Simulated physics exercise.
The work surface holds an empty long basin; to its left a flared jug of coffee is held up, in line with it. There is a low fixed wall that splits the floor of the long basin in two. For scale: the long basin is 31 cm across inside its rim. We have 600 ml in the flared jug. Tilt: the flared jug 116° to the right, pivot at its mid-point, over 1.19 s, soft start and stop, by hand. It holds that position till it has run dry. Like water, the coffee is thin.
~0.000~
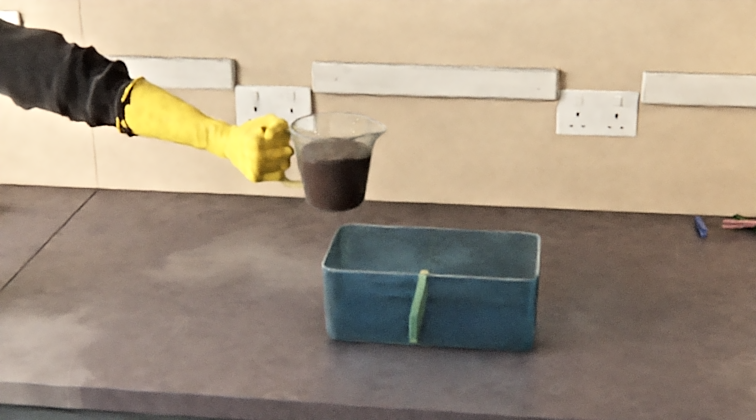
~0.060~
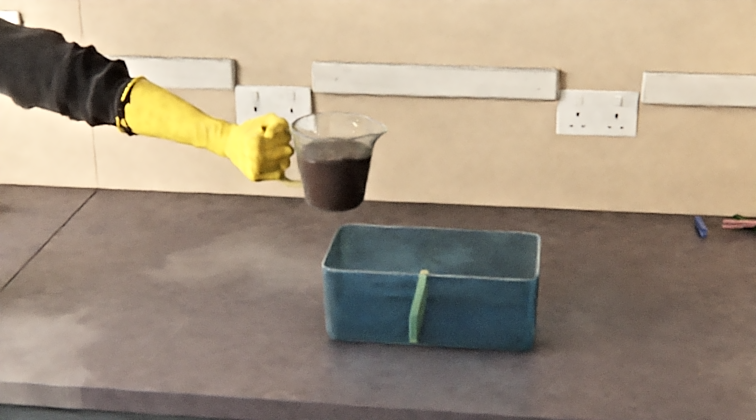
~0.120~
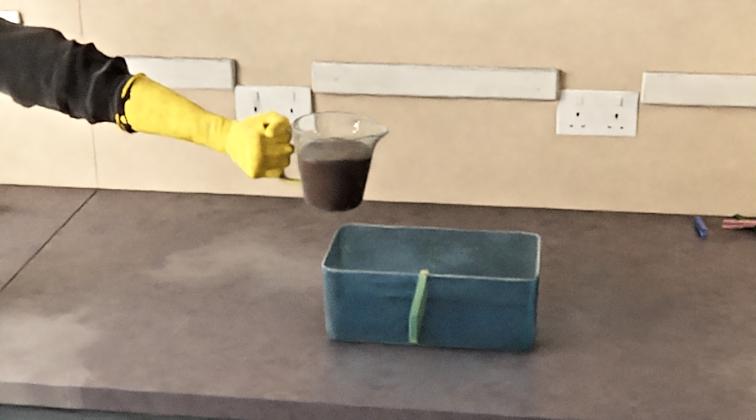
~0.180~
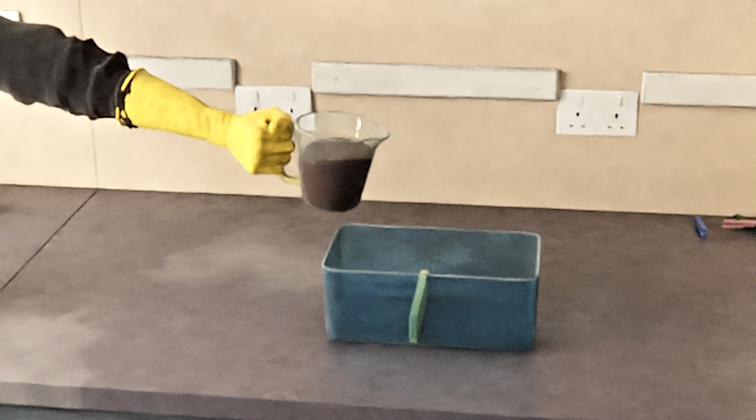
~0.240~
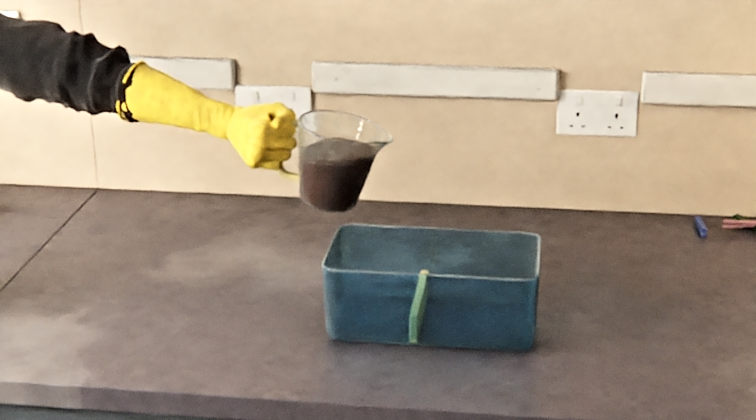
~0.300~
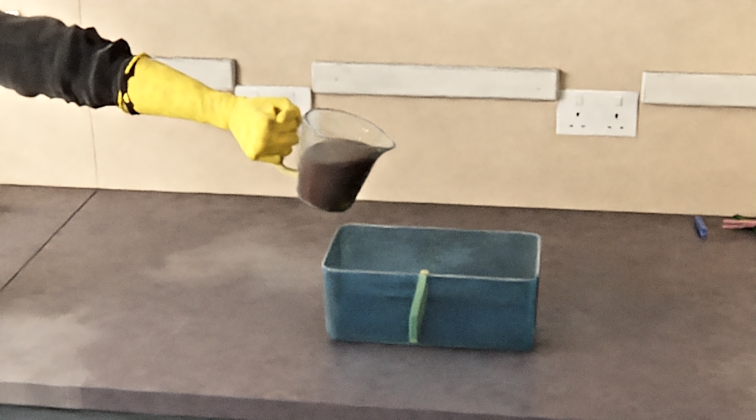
A yellow-gloved hand slowly tilts a jug of dark liquid rightward above a blue basin.
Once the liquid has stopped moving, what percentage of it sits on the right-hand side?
About 53 per cent.
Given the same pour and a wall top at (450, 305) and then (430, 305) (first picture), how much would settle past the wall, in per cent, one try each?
The first gives near 10 per cent and the second near 35 per cent.
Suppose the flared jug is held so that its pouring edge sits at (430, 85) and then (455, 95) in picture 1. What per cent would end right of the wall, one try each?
I'd expect close to 85 per cent and then close to 80 per cent.
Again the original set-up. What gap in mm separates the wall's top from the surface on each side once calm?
Close to 32 mm left and close to 34 mm right.
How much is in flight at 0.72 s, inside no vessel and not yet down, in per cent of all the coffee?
It comes to about 20 percent.
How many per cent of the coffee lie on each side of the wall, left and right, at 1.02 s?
Left roughly 32 per cent, right roughly 52.
Then, 0.72 s in, the tilt is 76° and 72 per cent is still to pour, 0 is left of the wall and 7 right of it.
Then, 1.02 s in, the tilt is 110° and 8 per cent is still to pour, 32 is left of the wall and 52 right of it.
Then, 1.34 s in, the tilt is 116° and 0 per cent is still to pour, 45 is left of the wall and 53 right of it.
Then, 1.69 s in, the tilt is 116° and 0 per cent is still to pour, 45 is left of the wall and 53 right of it.
Finally, 45 per cent lies left of the wall, 53 right of it and 1 outside.
